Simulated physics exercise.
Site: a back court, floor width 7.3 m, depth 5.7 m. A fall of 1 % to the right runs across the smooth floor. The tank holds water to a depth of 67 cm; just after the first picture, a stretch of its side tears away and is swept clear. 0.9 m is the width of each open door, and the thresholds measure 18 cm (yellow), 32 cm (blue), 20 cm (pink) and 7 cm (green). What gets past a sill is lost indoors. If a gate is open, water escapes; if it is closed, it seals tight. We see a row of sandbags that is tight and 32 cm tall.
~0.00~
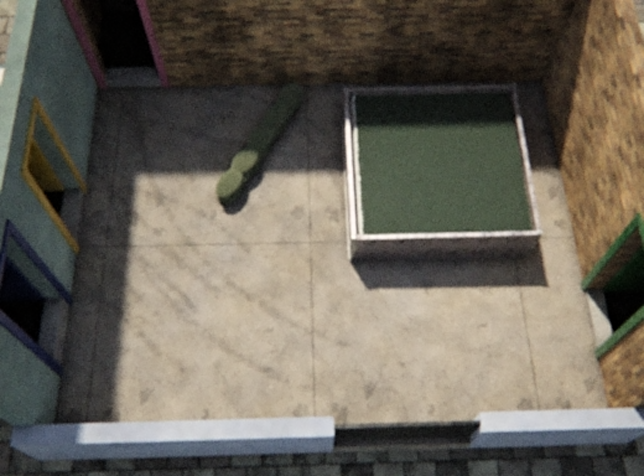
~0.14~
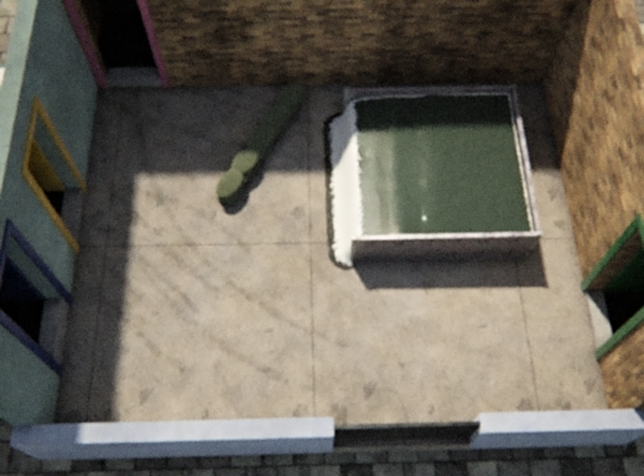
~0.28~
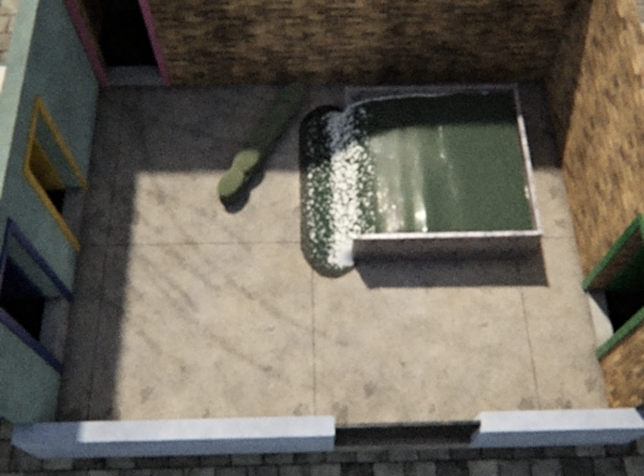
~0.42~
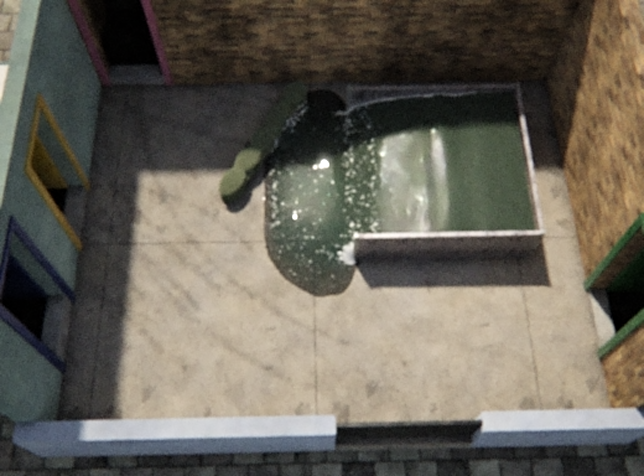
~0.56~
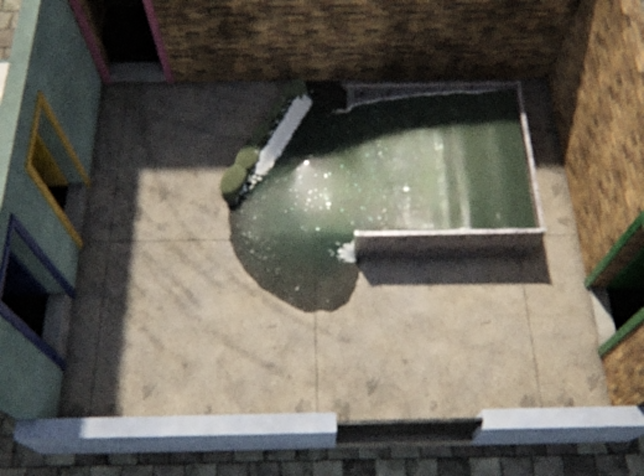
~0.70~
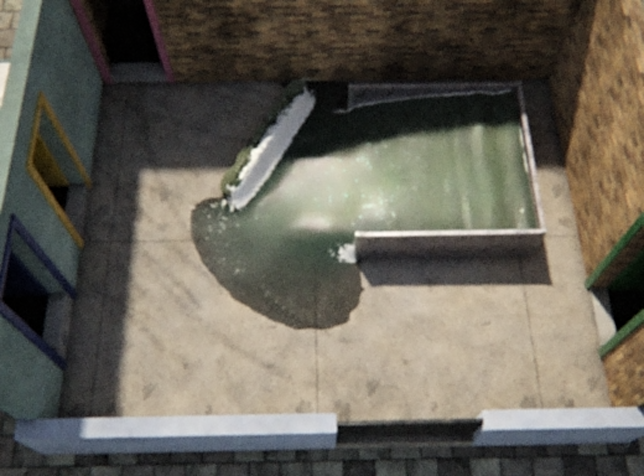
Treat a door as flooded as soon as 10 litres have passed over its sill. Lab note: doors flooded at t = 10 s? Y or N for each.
At the yellow door the limit will not be crossed; at the blue door the limit will not be crossed; at the pink door the limit will not be crossed; at the green door the limit will be crossed.
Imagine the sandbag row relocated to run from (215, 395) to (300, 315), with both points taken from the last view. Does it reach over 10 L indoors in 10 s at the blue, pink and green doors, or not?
Result: Blue door inside the limit; pink door beyond the limit; green door beyond the limit.
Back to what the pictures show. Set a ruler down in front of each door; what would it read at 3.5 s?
Door by door, in cm: Yellow reads 12, blue reads 29, pink reads 11, green reads 0.
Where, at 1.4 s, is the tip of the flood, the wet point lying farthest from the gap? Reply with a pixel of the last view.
Around pixel (78, 277).
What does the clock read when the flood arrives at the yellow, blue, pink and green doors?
Doors: Yellow 1.2 s / blue 1.6 s / pink 2.6 s / green 5.0 s.
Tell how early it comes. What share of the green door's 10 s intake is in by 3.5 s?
I'd put it at about 0 per cent by that point.
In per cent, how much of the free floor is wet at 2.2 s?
I'd say around 55 % is wet.
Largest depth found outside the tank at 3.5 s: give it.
Max around 34 cm.
After 1.4 s water covers 35 % of the floor and is deepest (46 cm) near (268, 158); yellow door 15 cm at the sill, 0 L in, blue door not reached, pink door not reached, green door not reached.
After 2.2 s water covers 55 % of the floor and is deepest (42 cm) near (268, 158); yellow door 14 cm at the sill, 1 L in, blue door 26 cm at the sill, 0 L in, pink door not reached, green door not reached.
After 3.5 s water covers 65 % of the floor and is deepest (34 cm) near (154, 428); yellow door 12 cm at the sill, 2 L in, blue door 29 cm at the sill, 0 L in, pink door 11 cm at the sill, 0 L in, green door not reached.
After 6.0 s water covers 95 % of the floor and is deepest (26 cm) near (596, 380); yellow door 8 cm at the sill, 2 L in, blue door 11 cm at the sill, 1 L in, pink door 15 cm at the sill, 0 L in, green door 7 cm at the sill, 0 L in.
After 10.0 s water covers 95 % of the floor and is deepest (19 cm) near (520, 155); yellow door 12 cm at the sill, 2 L in, blue door 4 cm at the sill, 1 L in, pink door 12 cm at the sill, 0 L in, green door 15 cm at the sill, 119 L in.
